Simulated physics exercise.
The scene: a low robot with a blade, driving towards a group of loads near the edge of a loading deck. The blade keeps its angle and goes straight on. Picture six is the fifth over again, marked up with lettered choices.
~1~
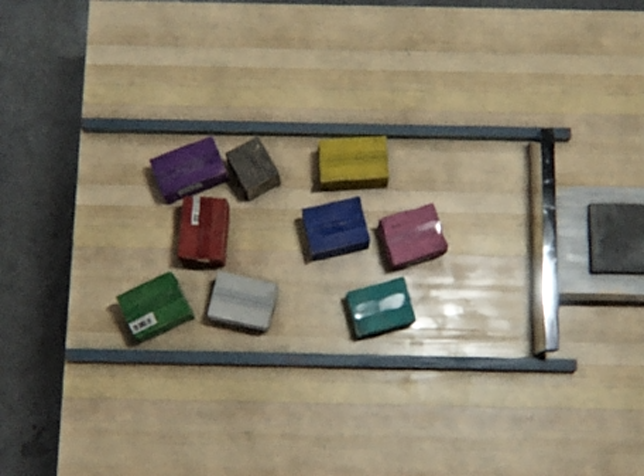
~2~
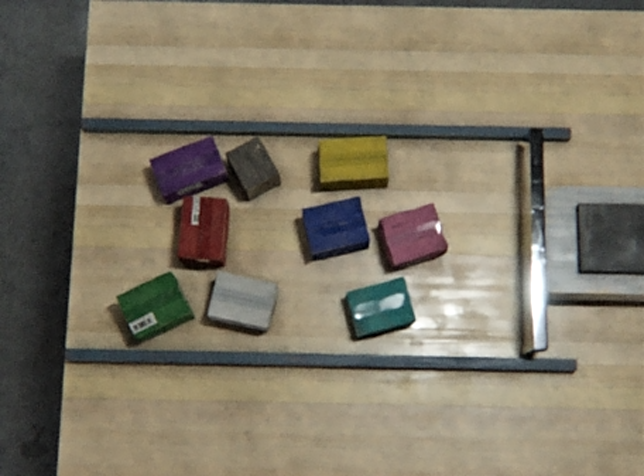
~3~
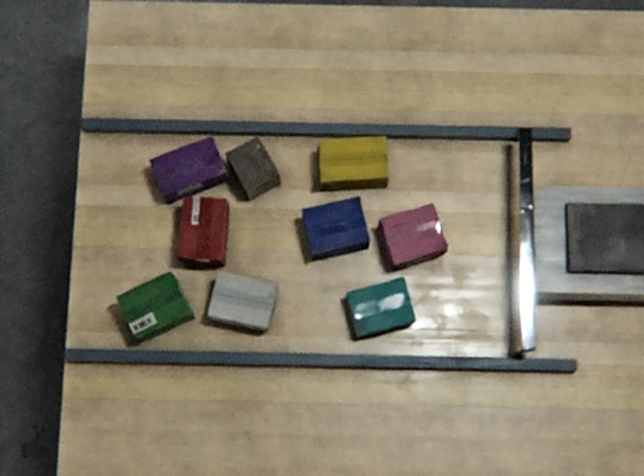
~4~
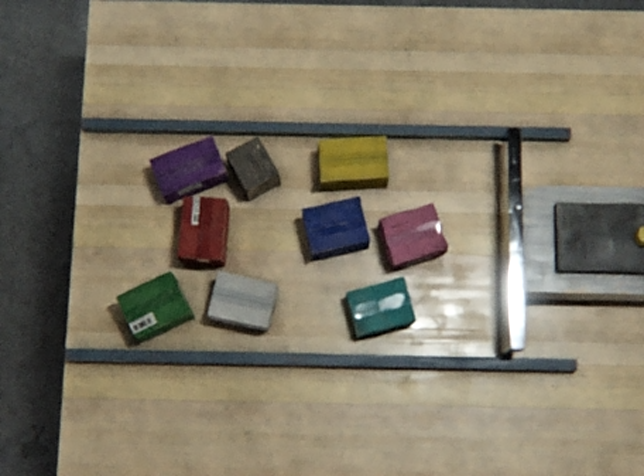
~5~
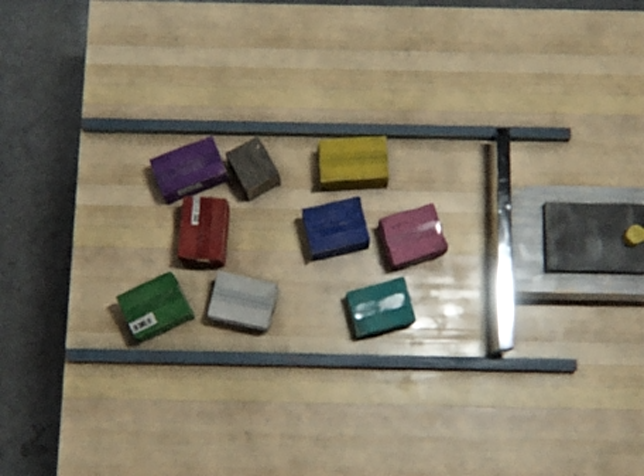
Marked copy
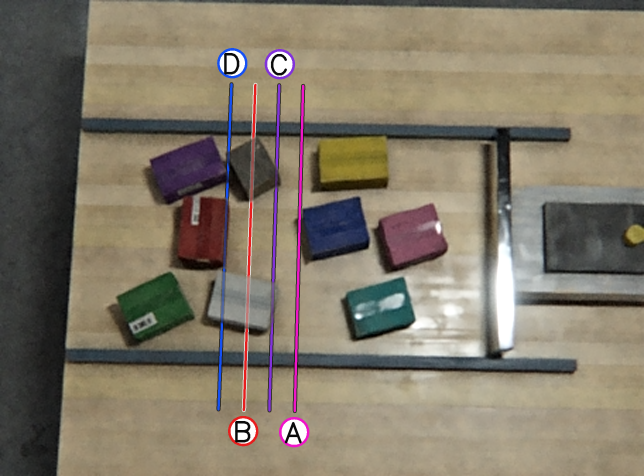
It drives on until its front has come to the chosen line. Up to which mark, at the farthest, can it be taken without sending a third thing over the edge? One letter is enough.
No farther than D.
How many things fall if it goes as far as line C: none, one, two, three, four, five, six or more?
By then, none.
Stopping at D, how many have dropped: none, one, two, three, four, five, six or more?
By then, none.
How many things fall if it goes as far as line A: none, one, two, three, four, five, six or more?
In all, none.
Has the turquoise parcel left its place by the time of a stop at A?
Yes.
On the marked copy, A at (299, 243); B at (250, 242); C at (274, 243); D at (225, 242).
With D. Early on, robot (486, 235); turquoise parcel (361, 302); blue box (308, 228).
Further on, robot (383, 233); green parcel (136, 304); purple box (157, 165).
At the end, robot (309, 232); green parcel (70, 297); purple box (88, 163); none fallen.
As for the rest, A is within the limit but short; B is within the limit but short; C is within the limit but short.
